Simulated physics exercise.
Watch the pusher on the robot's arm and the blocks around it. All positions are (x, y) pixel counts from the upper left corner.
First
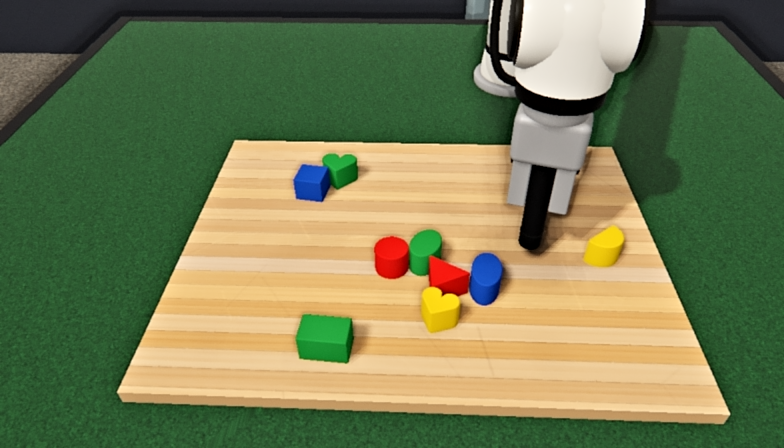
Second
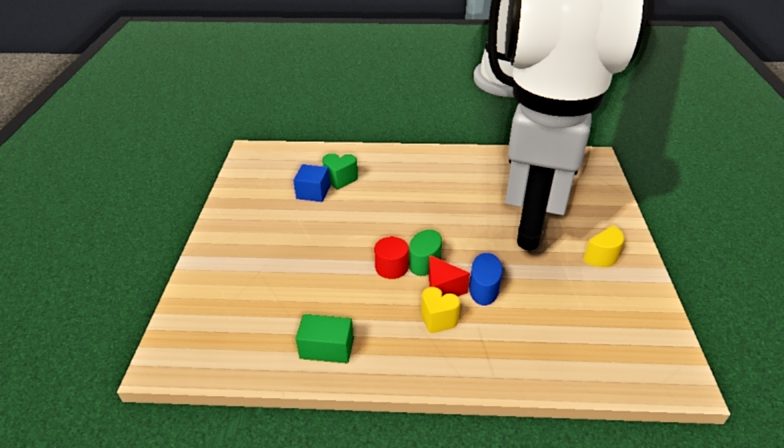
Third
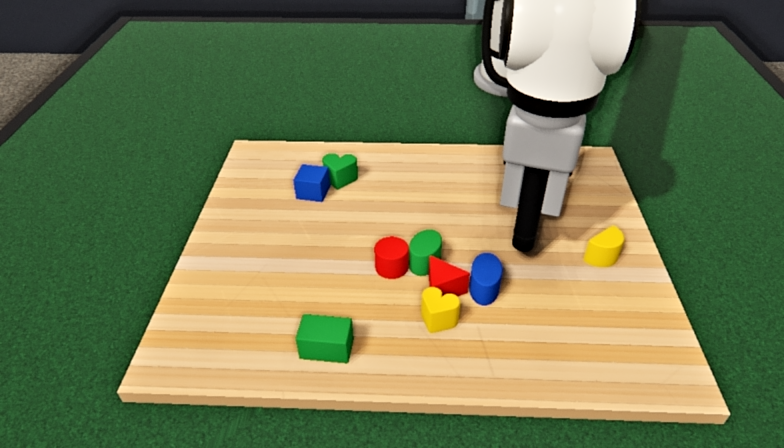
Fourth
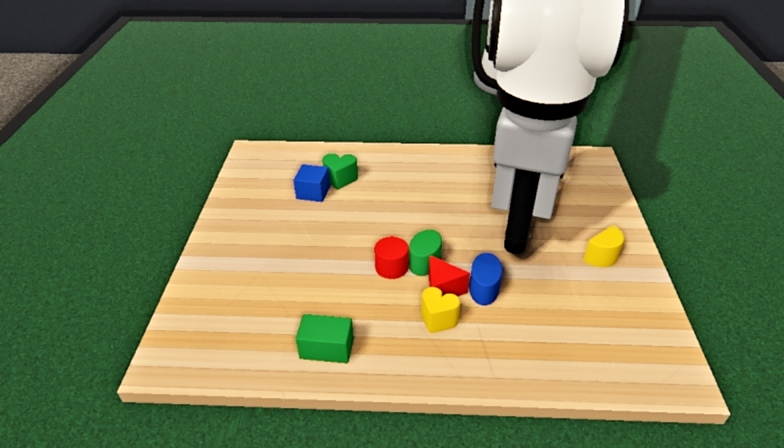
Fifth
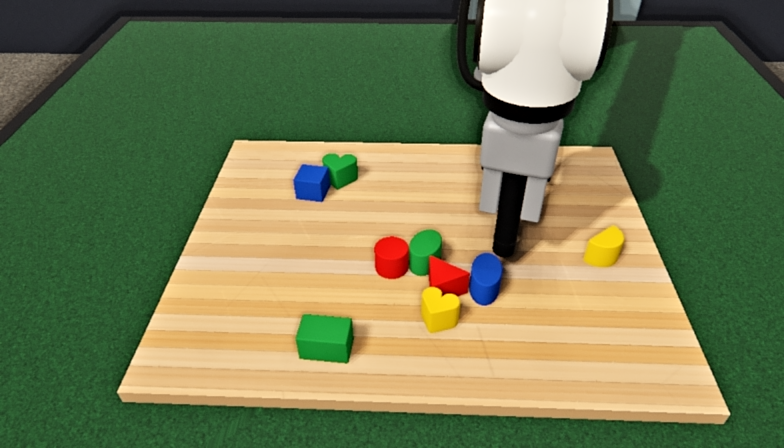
A robot arm with a black pusher moved slightly left over a wooden board, drawing close to the blue oval block, while all the colorful blocks stayed still.
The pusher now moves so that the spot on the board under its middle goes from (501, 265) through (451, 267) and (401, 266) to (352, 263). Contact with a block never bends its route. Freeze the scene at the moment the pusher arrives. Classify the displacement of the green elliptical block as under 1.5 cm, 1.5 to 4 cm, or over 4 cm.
More than 4 cm.
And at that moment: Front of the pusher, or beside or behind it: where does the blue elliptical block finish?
Beside or behind.
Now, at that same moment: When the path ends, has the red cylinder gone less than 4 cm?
Going by the path, no.
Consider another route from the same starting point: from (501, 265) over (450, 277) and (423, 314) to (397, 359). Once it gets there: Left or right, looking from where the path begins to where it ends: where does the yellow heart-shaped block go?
It moves off to the left.
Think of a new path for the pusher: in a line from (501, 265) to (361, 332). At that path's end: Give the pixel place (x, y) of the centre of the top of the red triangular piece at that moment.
In the picture, that point is around (334, 312).
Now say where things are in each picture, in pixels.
In the first frame, pusher's lower end at (529, 244); red cylinder at (392, 247); green elliptical block at (426, 242); red triangular piece at (444, 271); blue elliptical block at (487, 268).
In the second frame, pusher at (527, 244); blocks still.
In the third frame, pusher at (523, 246); blocks still.
In the fourth frame, pusher at (515, 248); blocks still.
In the fifth frame, pusher at (503, 251); red cylinder at (392, 247); green elliptical block at (426, 242); red triangular piece at (444, 271); blue elliptical block at (487, 268).
On the path given first. One third of the way, pusher at (452, 253); blue elliptical block at (478, 270), turned 40° anticlockwise.
Two thirds of the way, pusher at (400, 252); red cylinder at (340, 246); green elliptical block at (375, 240); blue elliptical block at (478, 270), turned 40° anticlockwise.
At the end, pusher at (351, 249); red cylinder at (291, 247); green elliptical block at (325, 238); red triangular piece still; blue elliptical block at (478, 270), turned 40° anticlockwise.
